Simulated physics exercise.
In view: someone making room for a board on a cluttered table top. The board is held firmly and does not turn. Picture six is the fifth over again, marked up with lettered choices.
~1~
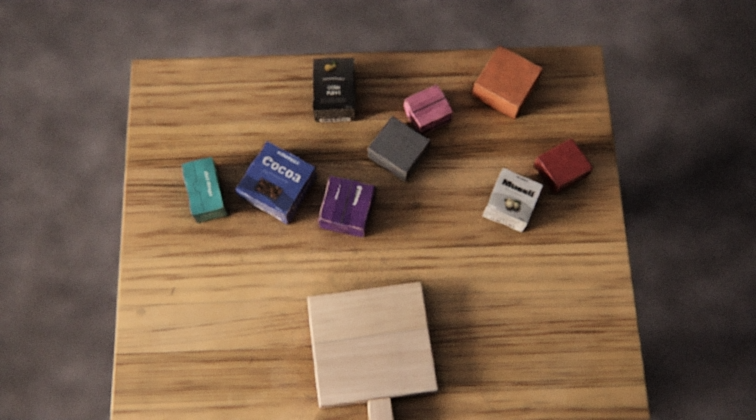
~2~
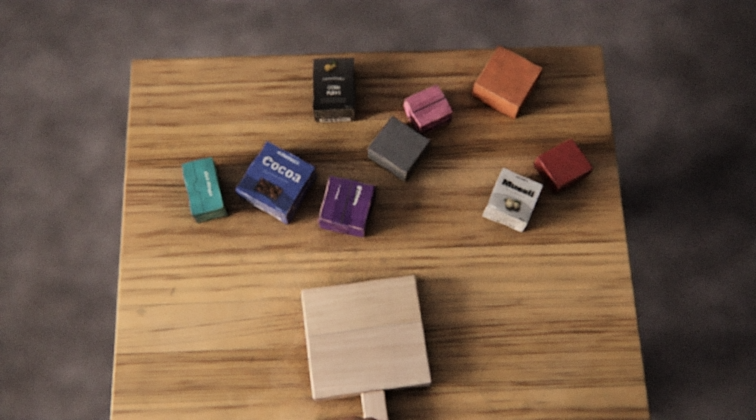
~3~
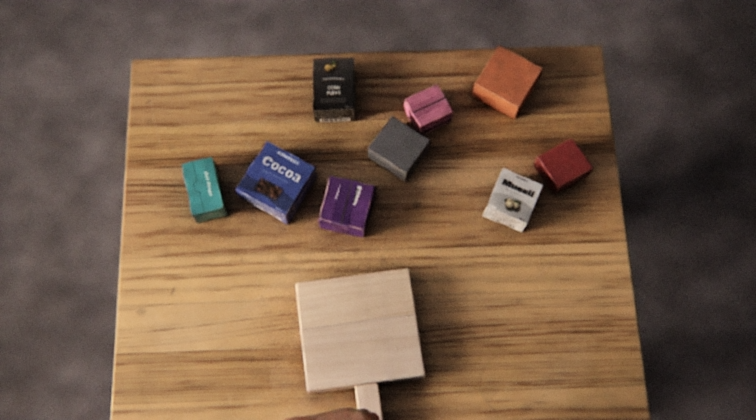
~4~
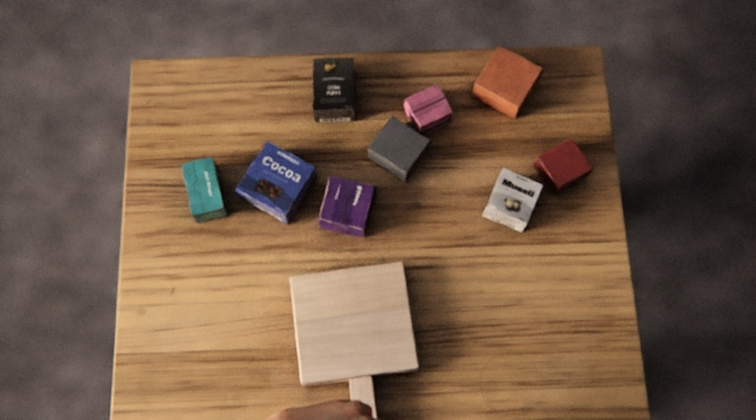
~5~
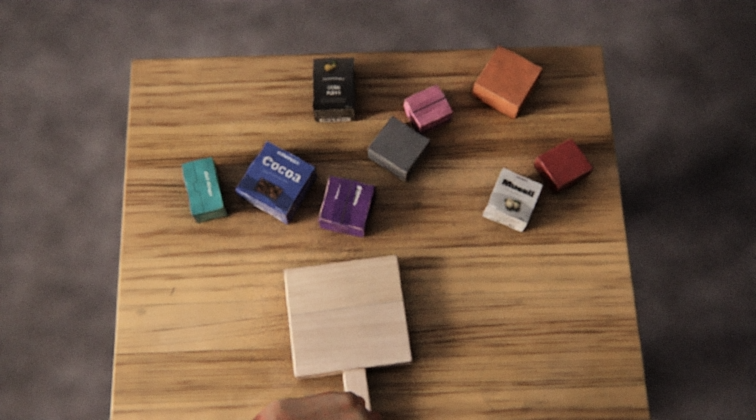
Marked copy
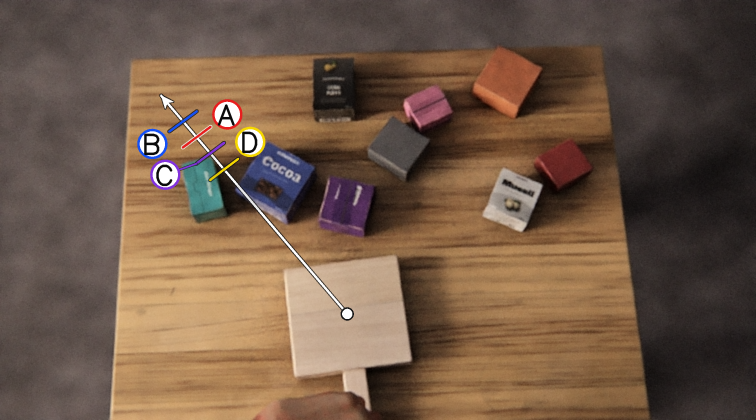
A pale wooden board with a handle lies near the front of a striped wooden table, seen from above against a dark grey floor. Beyond it sit a teal box, a blue cocoa packet and a purple box at left, black, grey and pink ones in the middle, and orange, red and white ones at right. A hand appears at the handle as the board slides slightly up and left without turning, while everything else stays still.
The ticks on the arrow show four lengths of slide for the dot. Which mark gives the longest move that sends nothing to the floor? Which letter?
All is well up to A.
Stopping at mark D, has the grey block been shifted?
No.
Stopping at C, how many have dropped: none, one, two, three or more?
The count is none.
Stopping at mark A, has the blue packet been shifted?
By then, yes.
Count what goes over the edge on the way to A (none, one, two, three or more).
The count is none.
On the marked copy, A at (196, 137); B at (183, 121); C at (210, 153); D at (224, 169); the arrow from (347, 314) to (161, 95); the white dot at (347, 314).
Taking A. A third of the way, board (292, 251); blue packet (269, 163); purple box (334, 171).
Two thirds of the way, board (239, 188); turquoise packet (165, 185); blue packet (255, 111).
When it is over, board (199, 142); turquoise packet (130, 180); blue packet (234, 65); nothing has fallen.
As for the rest, B drops the turquoise packet and blue packet; C is safe but short; D is safe but short.
